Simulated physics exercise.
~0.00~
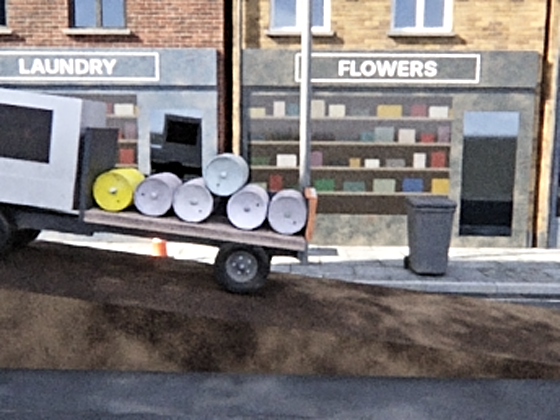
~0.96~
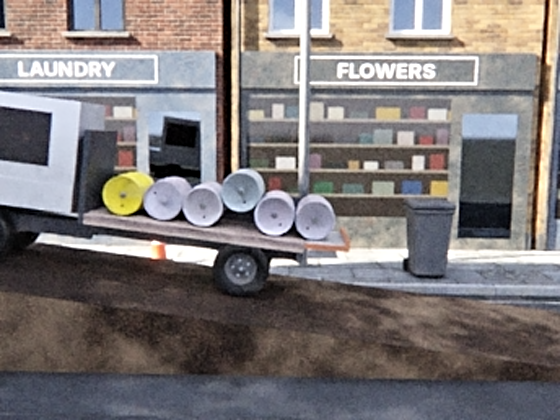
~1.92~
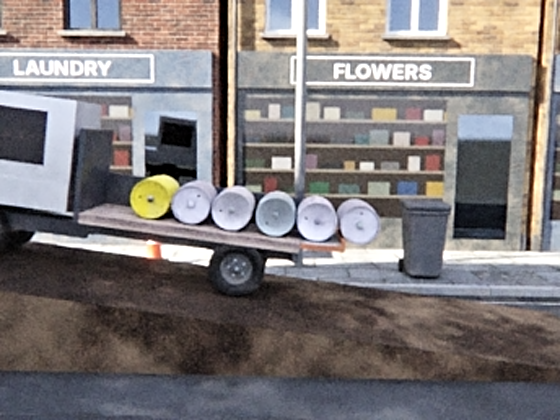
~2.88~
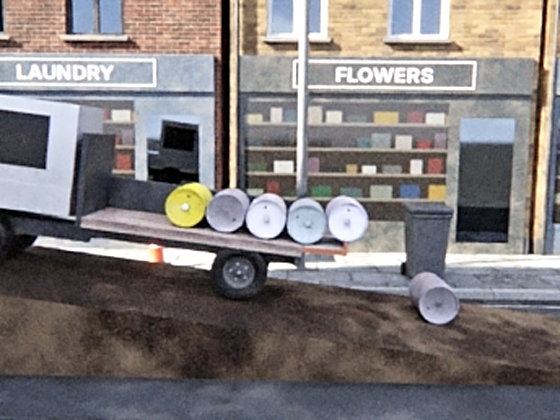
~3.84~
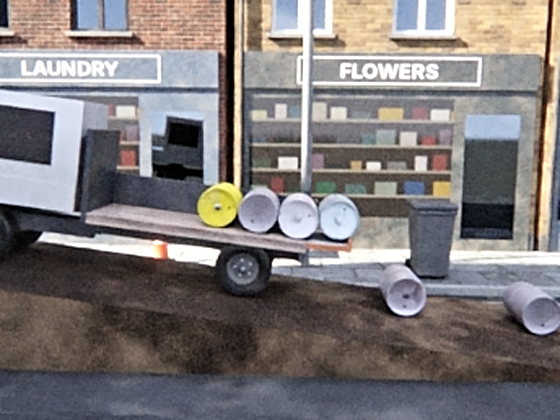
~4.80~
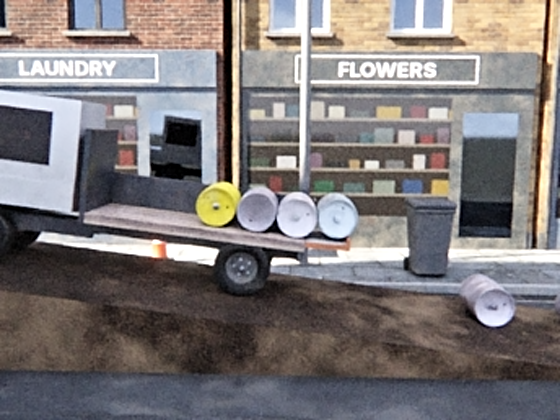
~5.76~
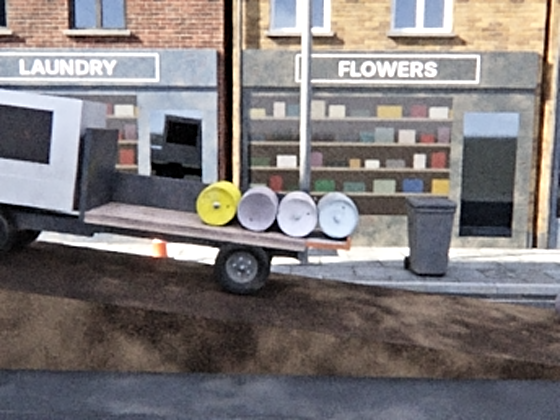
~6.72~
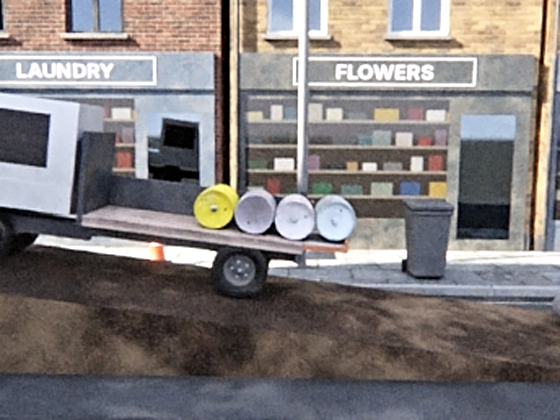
On a sloping street outside a laundry and a flower shop, the tailgate of a parked truck swung down and its row of barrels rolled right; two dropped off and rolled away downhill, while the yellow one and three pale ones stayed on the bed.
